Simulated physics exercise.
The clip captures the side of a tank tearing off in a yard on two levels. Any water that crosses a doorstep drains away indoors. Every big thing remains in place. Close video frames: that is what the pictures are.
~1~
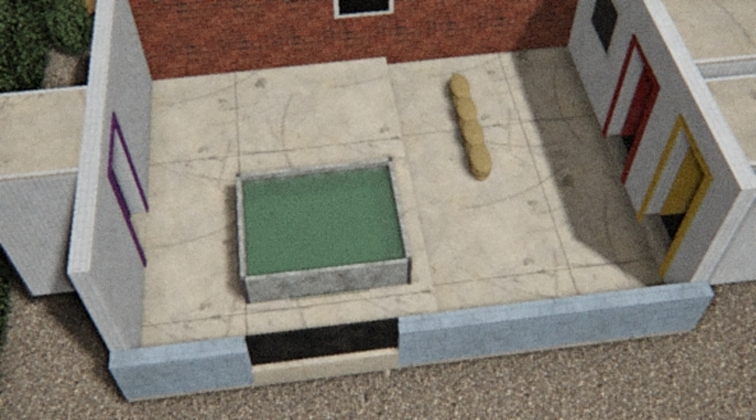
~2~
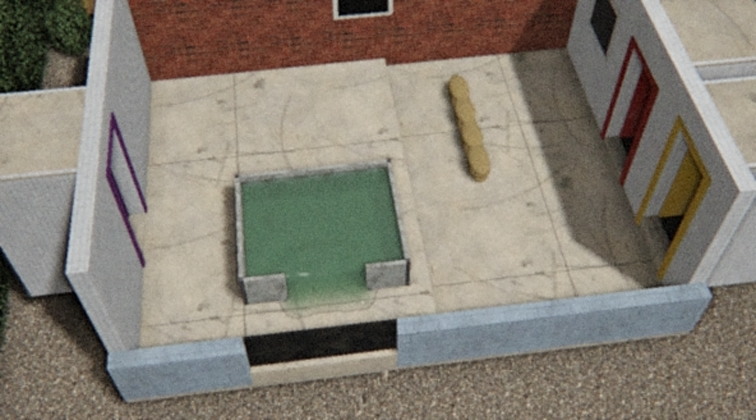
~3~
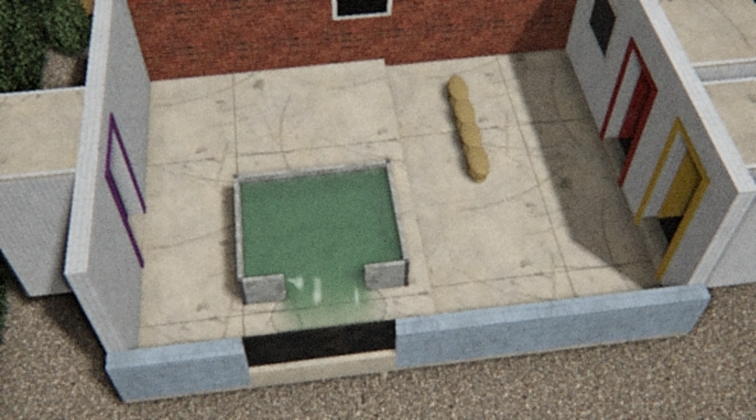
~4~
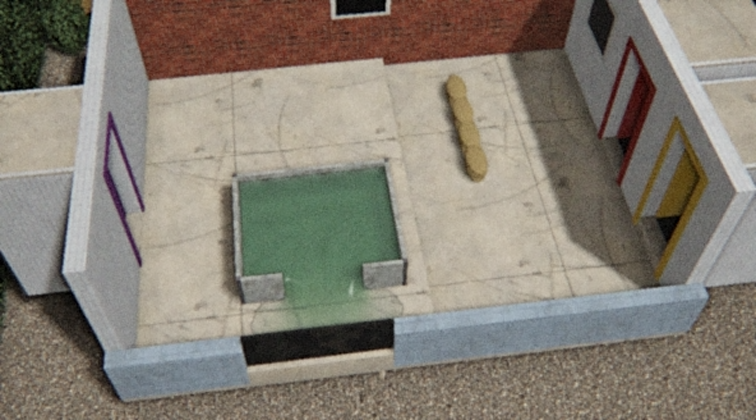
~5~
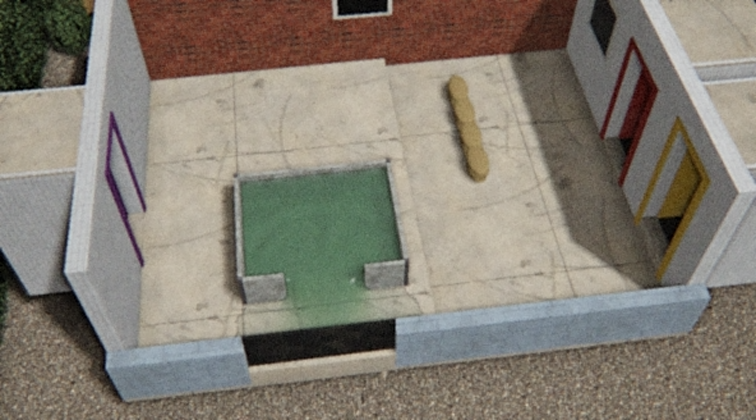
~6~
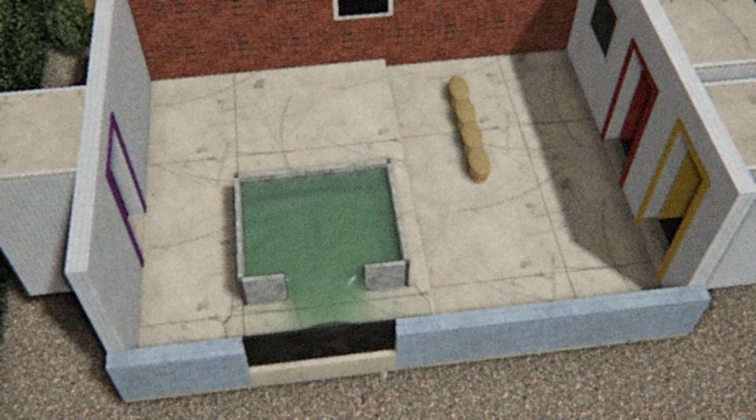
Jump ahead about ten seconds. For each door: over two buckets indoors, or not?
One by one: The purple door will go over two buckets; the red door will keep to two buckets; the yellow door will keep to two buckets.
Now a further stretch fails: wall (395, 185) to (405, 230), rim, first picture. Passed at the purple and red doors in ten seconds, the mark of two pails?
Purple: Falls short; red: Exceeds it.
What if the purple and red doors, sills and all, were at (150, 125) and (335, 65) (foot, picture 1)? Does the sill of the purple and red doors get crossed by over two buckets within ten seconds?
I'd expect the purple door crosses the line, and the red door remains short of it too.
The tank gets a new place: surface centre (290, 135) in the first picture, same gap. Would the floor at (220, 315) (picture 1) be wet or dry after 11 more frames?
Result at that place: Inundated.
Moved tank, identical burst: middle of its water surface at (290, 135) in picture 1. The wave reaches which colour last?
Last comes the door marked red.
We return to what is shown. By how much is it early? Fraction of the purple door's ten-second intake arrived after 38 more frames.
About 70 per cent.
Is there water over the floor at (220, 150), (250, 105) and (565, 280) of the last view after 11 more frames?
Point by point: Not yet wet, not yet wet, inundated.
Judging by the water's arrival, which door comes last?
That's the red-painted one.
A moment on, water covers 15 % of the floor; the purple door not reached, the red door not reached, the yellow door not reached.
Next, water covers 25 % of the floor; the purple door wet at the sill, nothing in, the red door not reached, the yellow door not reached.
Then, water covers 45 % of the floor; the purple door under two buckets in, the red door wet at the sill, nothing in, the yellow door wet at the sill, nothing in.
Later, water covers 70 % of the floor; the purple door over two buckets in, the red door wet at the sill, nothing in, the yellow door wet at the sill, nothing in.
In the end, water covers 90 % of the floor; the purple door over two buckets in, the red door under two buckets in, the yellow door wet at the sill, nothing in.
